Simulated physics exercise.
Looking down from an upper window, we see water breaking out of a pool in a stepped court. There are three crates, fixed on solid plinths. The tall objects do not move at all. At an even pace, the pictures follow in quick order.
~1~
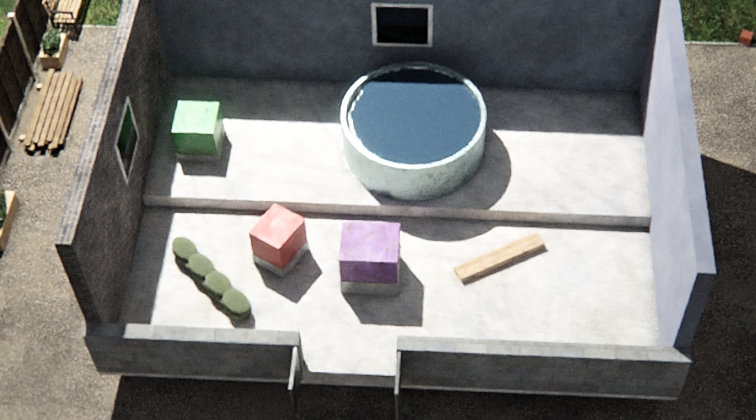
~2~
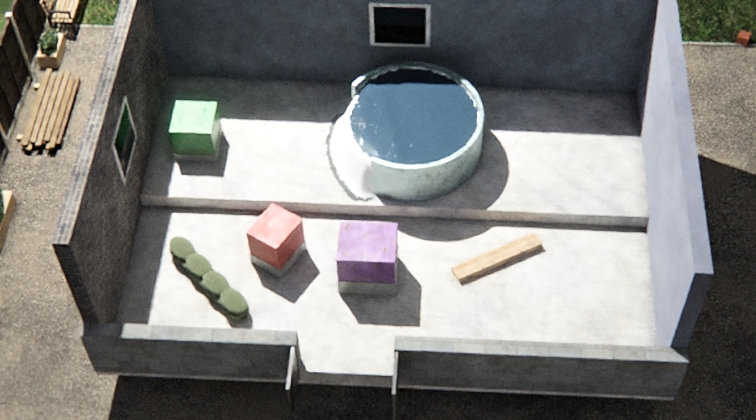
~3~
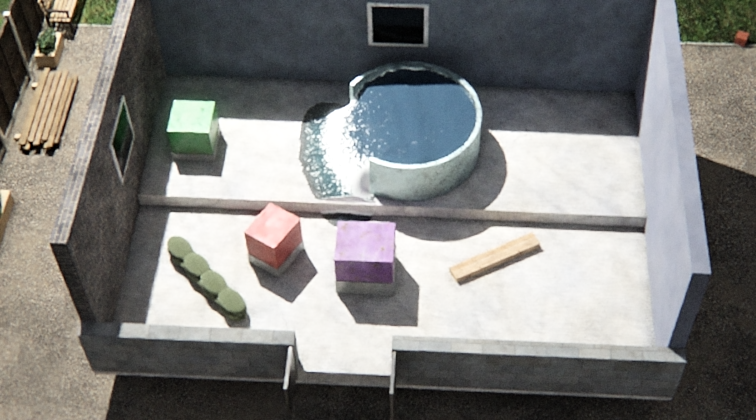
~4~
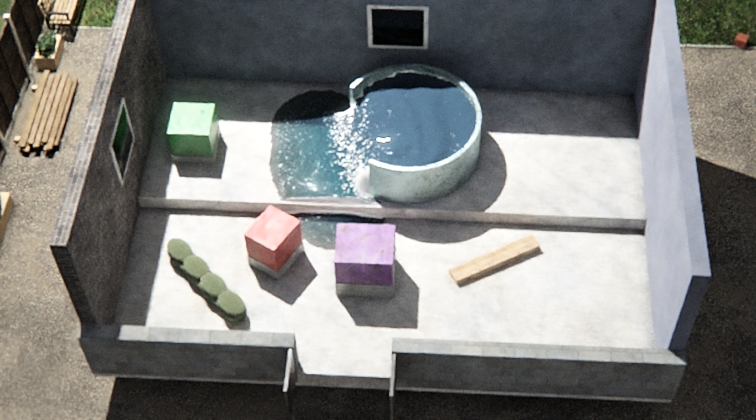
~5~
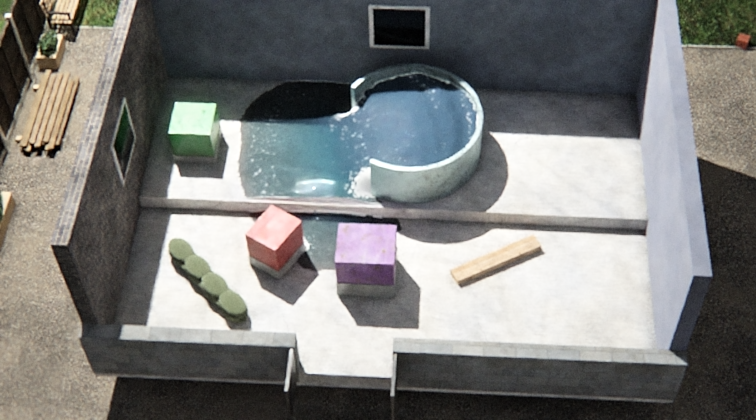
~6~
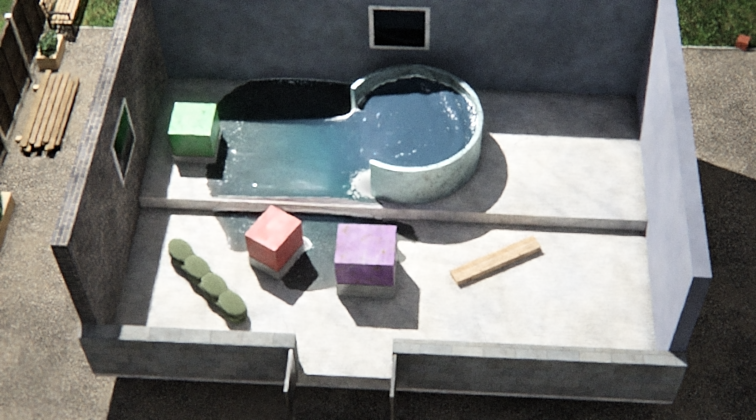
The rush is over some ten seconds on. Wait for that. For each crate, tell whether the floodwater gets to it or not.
My prediction: The purple crate sits high enough; the red crate sits too low; the green crate sits too low.
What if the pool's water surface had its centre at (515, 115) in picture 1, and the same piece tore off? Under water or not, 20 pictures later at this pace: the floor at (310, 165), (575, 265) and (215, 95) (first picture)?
Taking the three spots in order: Swamped, bare, swamped.
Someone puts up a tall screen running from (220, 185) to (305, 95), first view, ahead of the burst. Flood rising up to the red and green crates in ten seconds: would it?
One by one: Red takes water, green is safe.
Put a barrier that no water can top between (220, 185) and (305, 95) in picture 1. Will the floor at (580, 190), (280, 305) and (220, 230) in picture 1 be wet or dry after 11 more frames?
As listed: Not flooded, covered, wet.
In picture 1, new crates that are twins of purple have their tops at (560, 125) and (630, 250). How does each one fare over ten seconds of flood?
For the first position it is missed; for the second it is missed.
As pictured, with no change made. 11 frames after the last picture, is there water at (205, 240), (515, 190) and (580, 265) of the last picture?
First inundated, second spared, third spared.
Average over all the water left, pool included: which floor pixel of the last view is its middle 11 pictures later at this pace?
The balance point is around (292, 169).
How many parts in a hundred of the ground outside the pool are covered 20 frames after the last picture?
Near 45 in a hundred.
A moment on, water covers 35 % of the floor; the purple crate water round its plinth, the red crate water round its plinth, the green crate water round its plinth.
Next, water covers 40 % of the floor; the purple crate water round its plinth, the red crate water round its plinth, the green crate water round its plinth.
Then, water covers 45 % of the floor; the purple crate water round its plinth, the red crate water round its plinth, the green crate water round its plinth.
Later, water covers 75 % of the floor; the purple crate water round its plinth, the red crate water round its plinth, the green crate water round its plinth.
In the end, water covers 85 % of the floor; the purple crate stayed above the water, the red crate was topped, the green crate was topped.
